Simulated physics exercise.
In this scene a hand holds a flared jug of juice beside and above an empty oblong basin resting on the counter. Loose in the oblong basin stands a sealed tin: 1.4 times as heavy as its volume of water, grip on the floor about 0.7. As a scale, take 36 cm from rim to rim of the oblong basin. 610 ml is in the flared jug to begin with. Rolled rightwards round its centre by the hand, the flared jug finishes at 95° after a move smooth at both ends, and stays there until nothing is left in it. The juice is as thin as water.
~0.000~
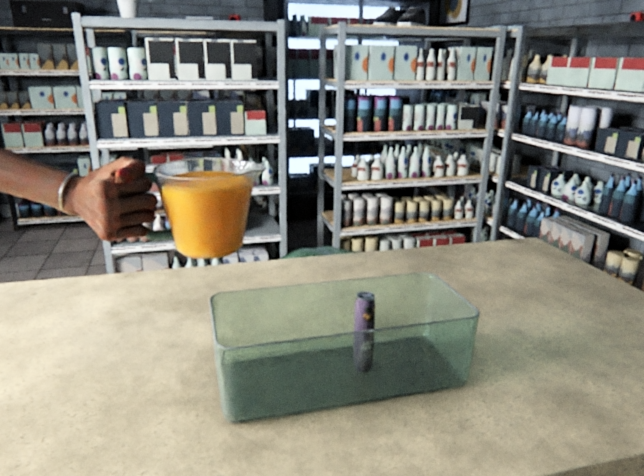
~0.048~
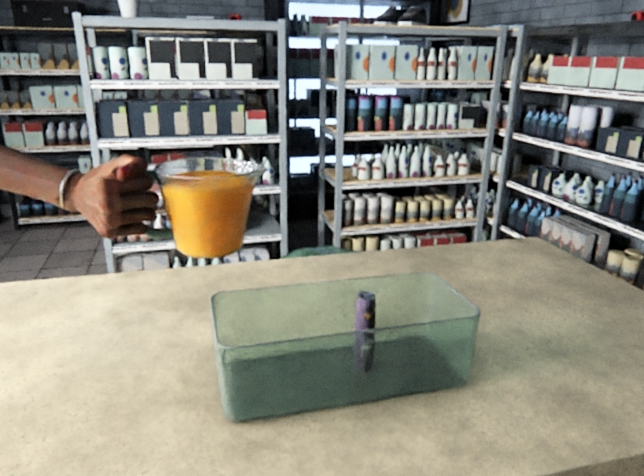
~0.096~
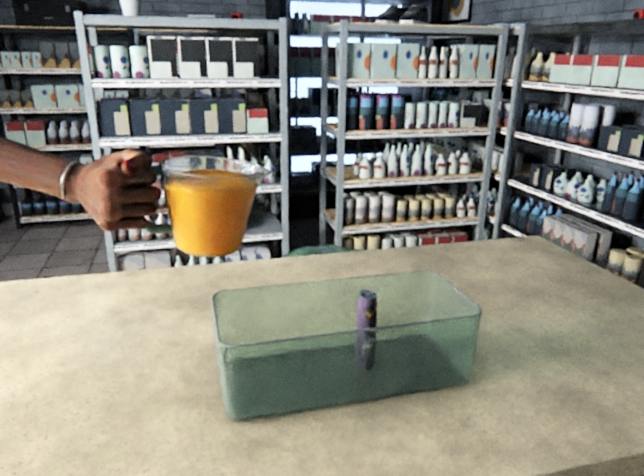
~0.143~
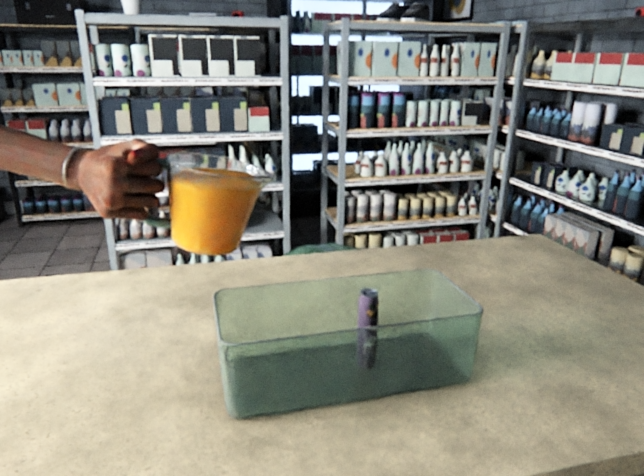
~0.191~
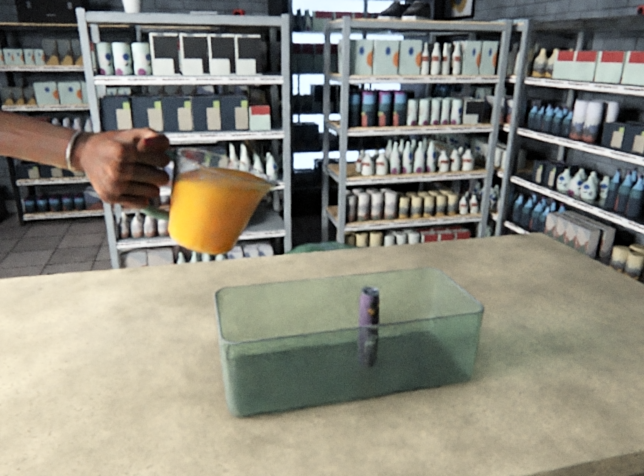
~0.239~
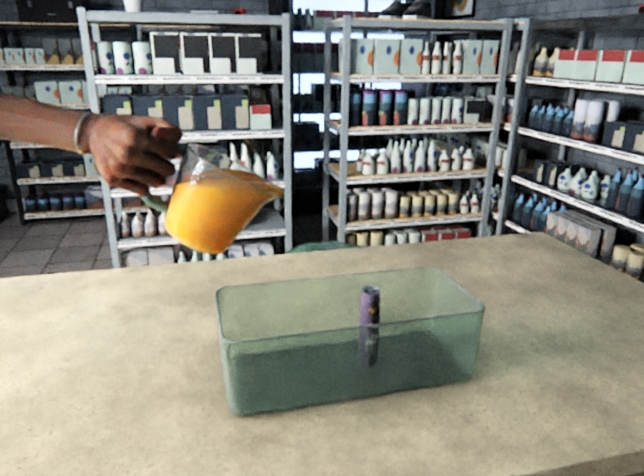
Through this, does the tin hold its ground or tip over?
It will not come down.
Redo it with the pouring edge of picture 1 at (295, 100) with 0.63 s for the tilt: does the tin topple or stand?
It tumbles.
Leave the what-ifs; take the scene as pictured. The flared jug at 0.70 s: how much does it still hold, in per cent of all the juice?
10 %.
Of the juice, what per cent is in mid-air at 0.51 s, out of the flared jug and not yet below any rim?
About 32 per cent.
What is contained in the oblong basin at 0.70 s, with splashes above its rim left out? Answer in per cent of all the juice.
About 74 %.
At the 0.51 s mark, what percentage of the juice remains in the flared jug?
I'd put it near 48 percent.
After 0.51 s the tilt is 86° and 48 per cent is still to pour; the tin stands where it began.
After 0.70 s the tilt is 95° and 10 per cent is still to pour; the tin stands where it began.
After 0.91 s the tilt is 95° and 1 per cent is still to pour; the tin stands where it began.
After 1.13 s the tilt is 95° and 0 per cent is still to pour; the tin stands where it began.
In the end the tin stands where it began.
